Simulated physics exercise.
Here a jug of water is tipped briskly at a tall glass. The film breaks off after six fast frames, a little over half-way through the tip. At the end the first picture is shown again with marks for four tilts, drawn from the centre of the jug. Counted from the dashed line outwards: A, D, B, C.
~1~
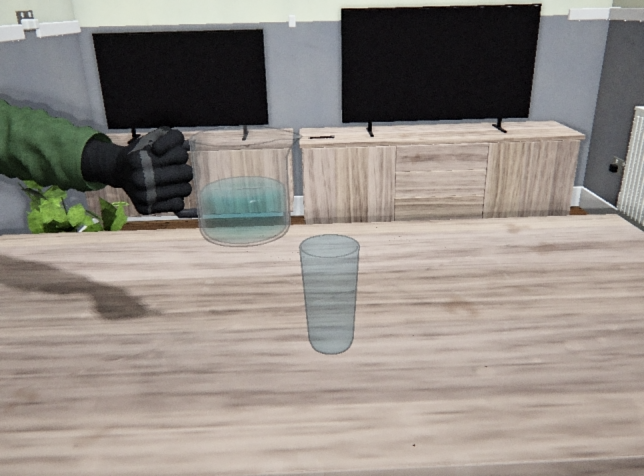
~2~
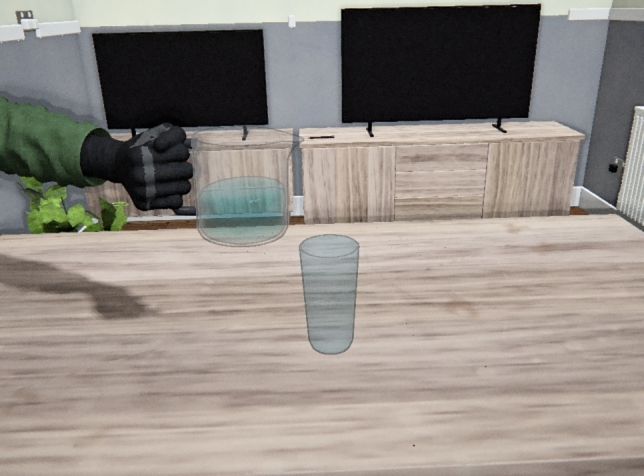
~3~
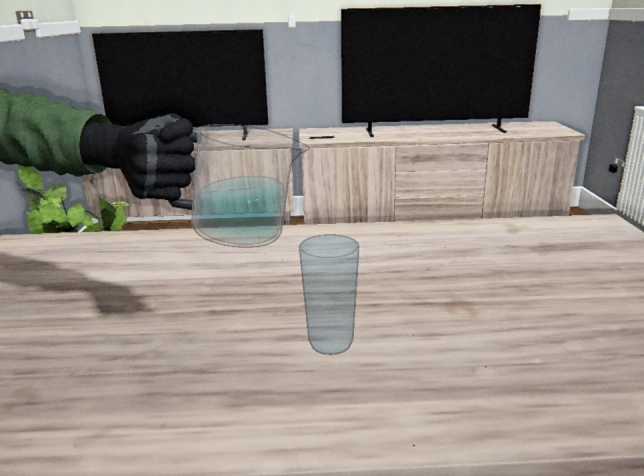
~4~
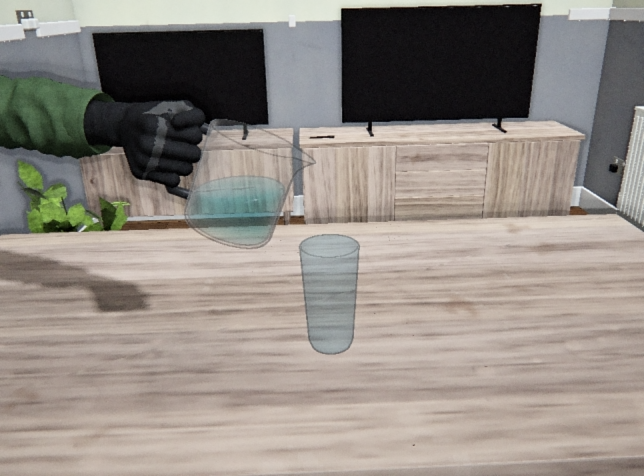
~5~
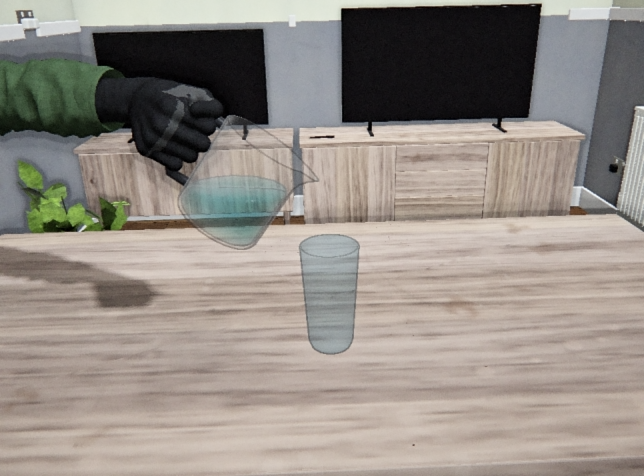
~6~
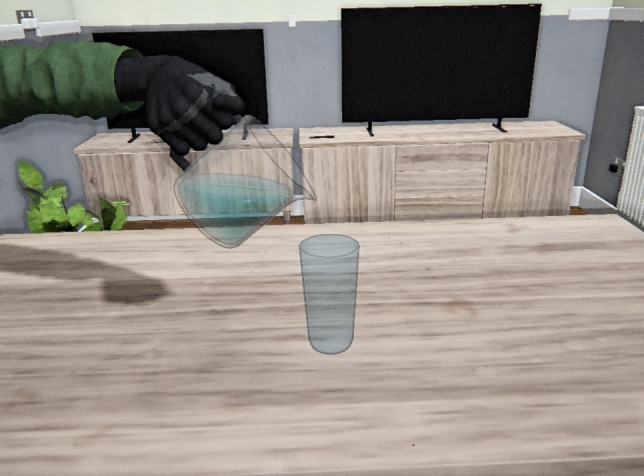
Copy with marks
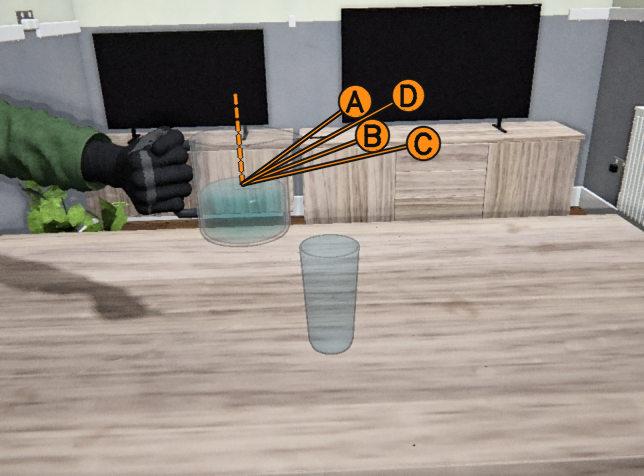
In this clip, a black-gloved hand in a green sleeve holds a clear jug of bluish water above a wooden table, then steadily tilts it rightward toward a tall glass standing still, with no water leaving the jug.
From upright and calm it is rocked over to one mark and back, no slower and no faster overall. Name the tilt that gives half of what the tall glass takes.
The answer is mark C.
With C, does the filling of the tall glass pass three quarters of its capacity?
No.
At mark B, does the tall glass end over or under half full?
Under half.
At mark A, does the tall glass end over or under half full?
Under half.
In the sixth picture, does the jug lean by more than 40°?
Yes, it does.
On the marked copy, A at (341, 111); B at (356, 141); C at (406, 146); D at (393, 102).
If A is chosen, the tall glass ends with about 9 % of what it can hold.
If B is chosen, the tall glass ends with about 37 % of what it can hold; 4 % of the water is spilt.
If C is chosen, the tall glass ends with about 52 % of what it can hold; 5 % of the water is spilt.
If D is chosen, the tall glass ends with about 20 % of what it can hold; 4 % of the water is spilt.
